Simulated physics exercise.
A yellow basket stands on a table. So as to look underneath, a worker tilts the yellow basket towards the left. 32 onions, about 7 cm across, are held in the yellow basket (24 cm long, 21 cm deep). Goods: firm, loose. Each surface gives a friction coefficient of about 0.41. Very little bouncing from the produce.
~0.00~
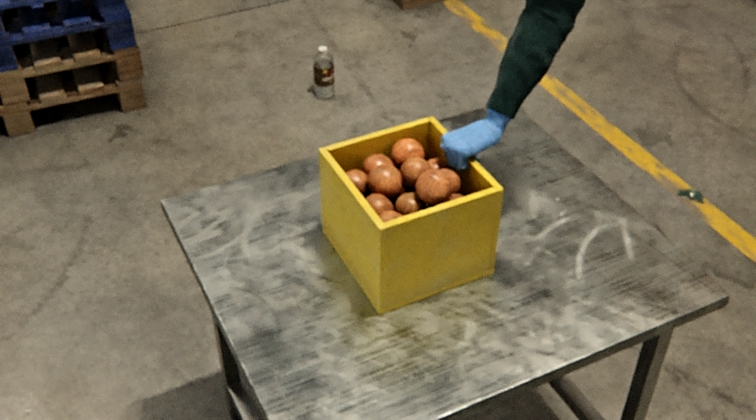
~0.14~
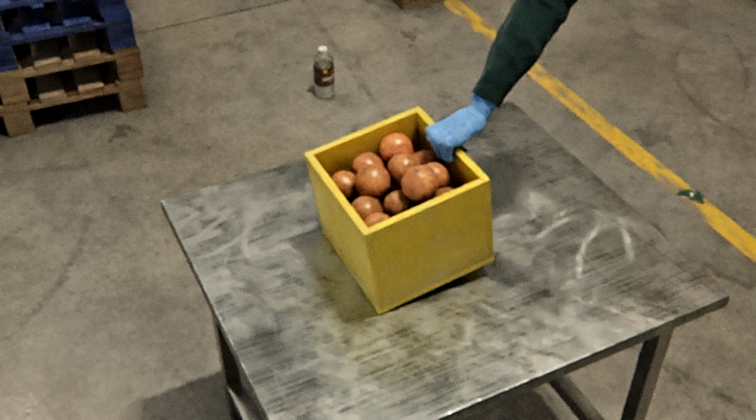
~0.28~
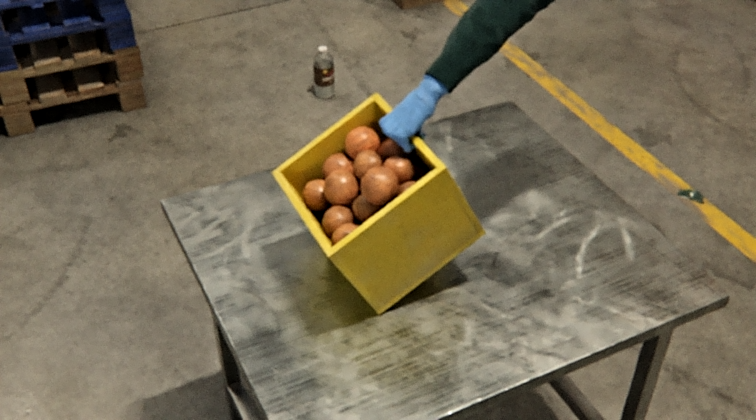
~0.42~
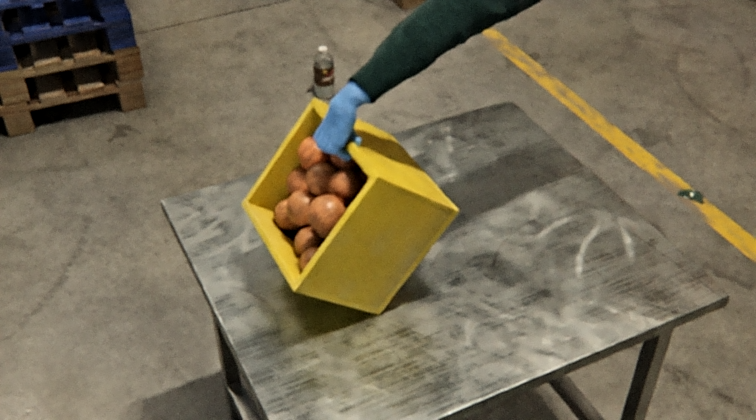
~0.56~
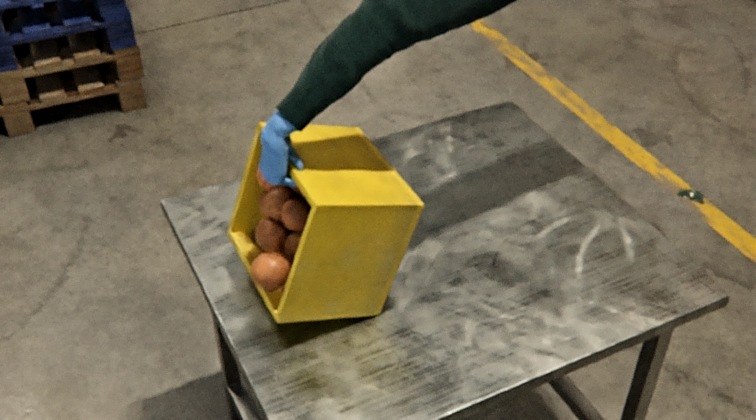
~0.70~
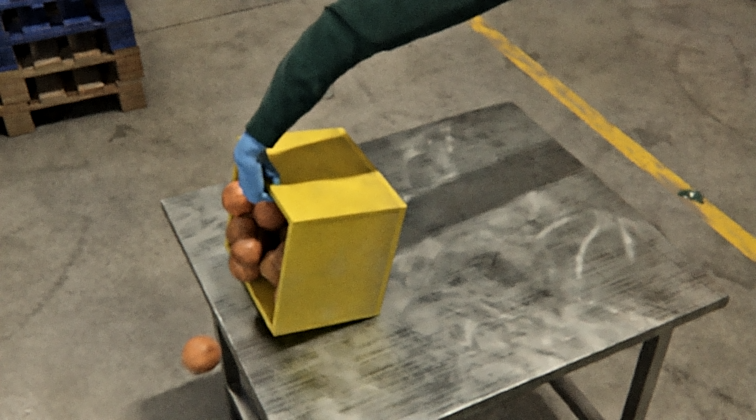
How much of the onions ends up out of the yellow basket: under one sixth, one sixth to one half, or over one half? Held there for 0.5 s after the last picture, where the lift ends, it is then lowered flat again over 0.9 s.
One sixth to one half.
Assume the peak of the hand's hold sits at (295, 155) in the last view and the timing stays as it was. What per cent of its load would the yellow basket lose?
The yellow basket would shed 10 percent of its load.
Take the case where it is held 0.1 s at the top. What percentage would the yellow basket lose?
In that case the yellow basket sheds 30 percent of its load.
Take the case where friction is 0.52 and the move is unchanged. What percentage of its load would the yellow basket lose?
Yellow basket 20 per cent.
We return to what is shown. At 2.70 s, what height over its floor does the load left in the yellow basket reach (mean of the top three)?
It stands close to 16 cm high.
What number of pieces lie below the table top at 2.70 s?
It comes to near 8.
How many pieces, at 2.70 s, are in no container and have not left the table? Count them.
My count comes to close to 0.
After 1.02 s, tilt 78°; 8 of 32 out of the yellow basket.
After 1.42 s, tilt 66°; 9 of 32 out of the yellow basket.
After 1.98 s, tilt 4°; 9 of 32 out of the yellow basket.
Final count (at 2.70 s), 9 of 32 out of the yellow basket. Asked share, 9 of 32, 28 per cent.
